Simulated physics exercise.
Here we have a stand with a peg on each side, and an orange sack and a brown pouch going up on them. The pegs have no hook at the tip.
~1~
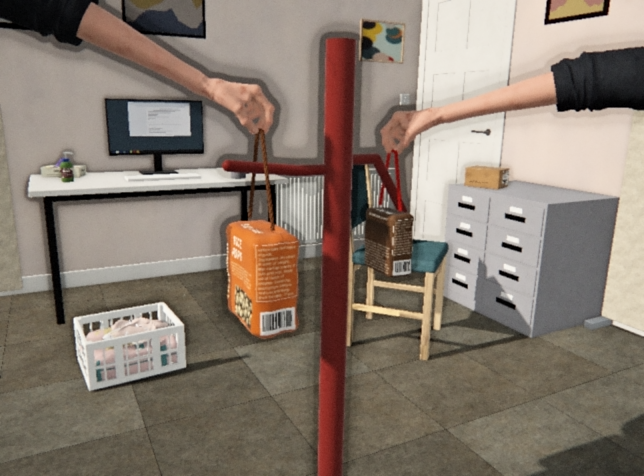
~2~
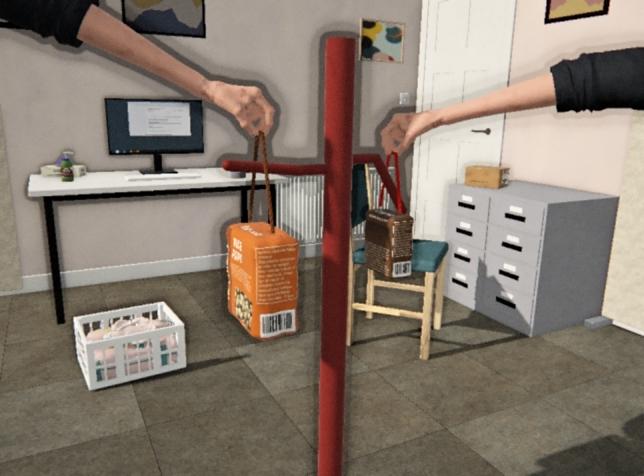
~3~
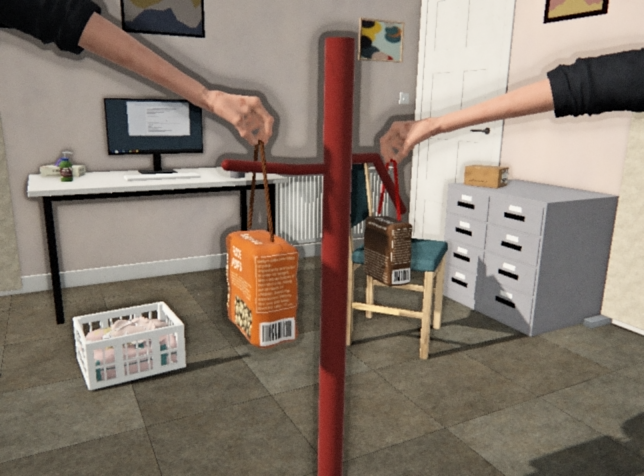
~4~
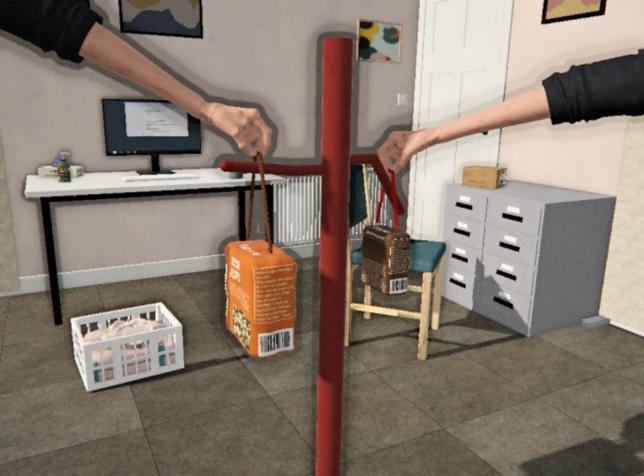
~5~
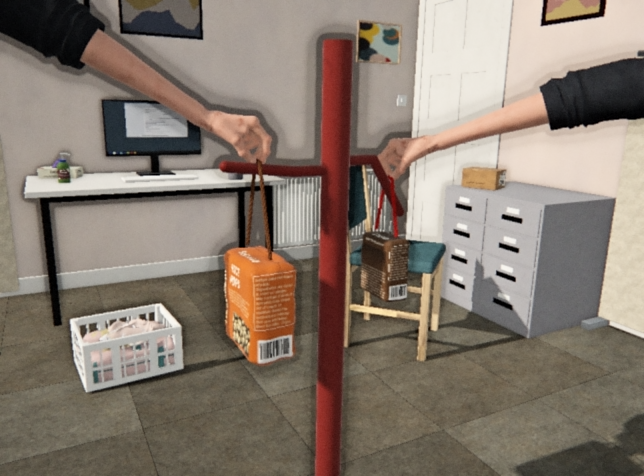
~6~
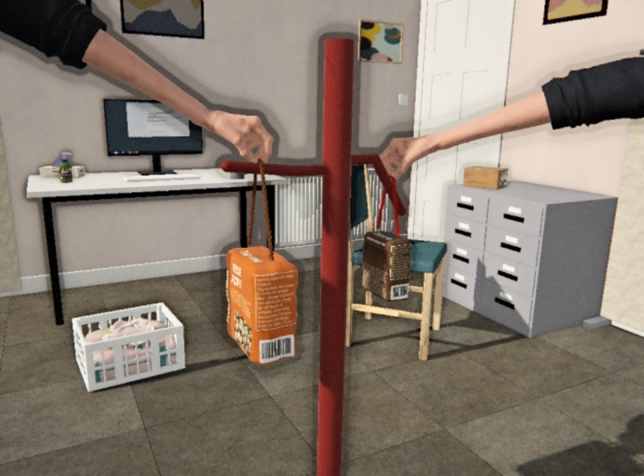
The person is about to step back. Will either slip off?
The orange sack holds on, the brown pouch comes down.
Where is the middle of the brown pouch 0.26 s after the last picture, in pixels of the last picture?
Around (383, 336).
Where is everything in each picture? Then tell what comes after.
Orange sack (261, 276); brown pouch (388, 241); left peg tip (228, 166); right peg tip (402, 211), in the first frame.
Orange sack (262, 278); brown pouch (388, 243), in the second frame.
Orange sack (261, 286); brown pouch (387, 250), in the third frame.
Orange sack (260, 296); brown pouch (385, 259), in the fourth frame.
Orange sack (259, 303); brown pouch (384, 266), in the fifth frame.
Orange sack (261, 303); brown pouch (386, 265); left peg tip (227, 166), about level; right peg tip (401, 211), sloping steeply down, in the sixth frame.
Then, 0.26 s on from there, orange sack still up near (261, 303); brown pouch falling near (383, 336).
Then, 0.50 s on from there, orange sack still up near (266, 305); brown pouch on the floor.
Then, 0.72 s on from there, orange sack still up near (271, 305); brown pouch on the floor.
In the end, orange sack still up near (273, 305); brown pouch on the floor. The orange sack remains on its peg and the brown pouch slips off its peg.
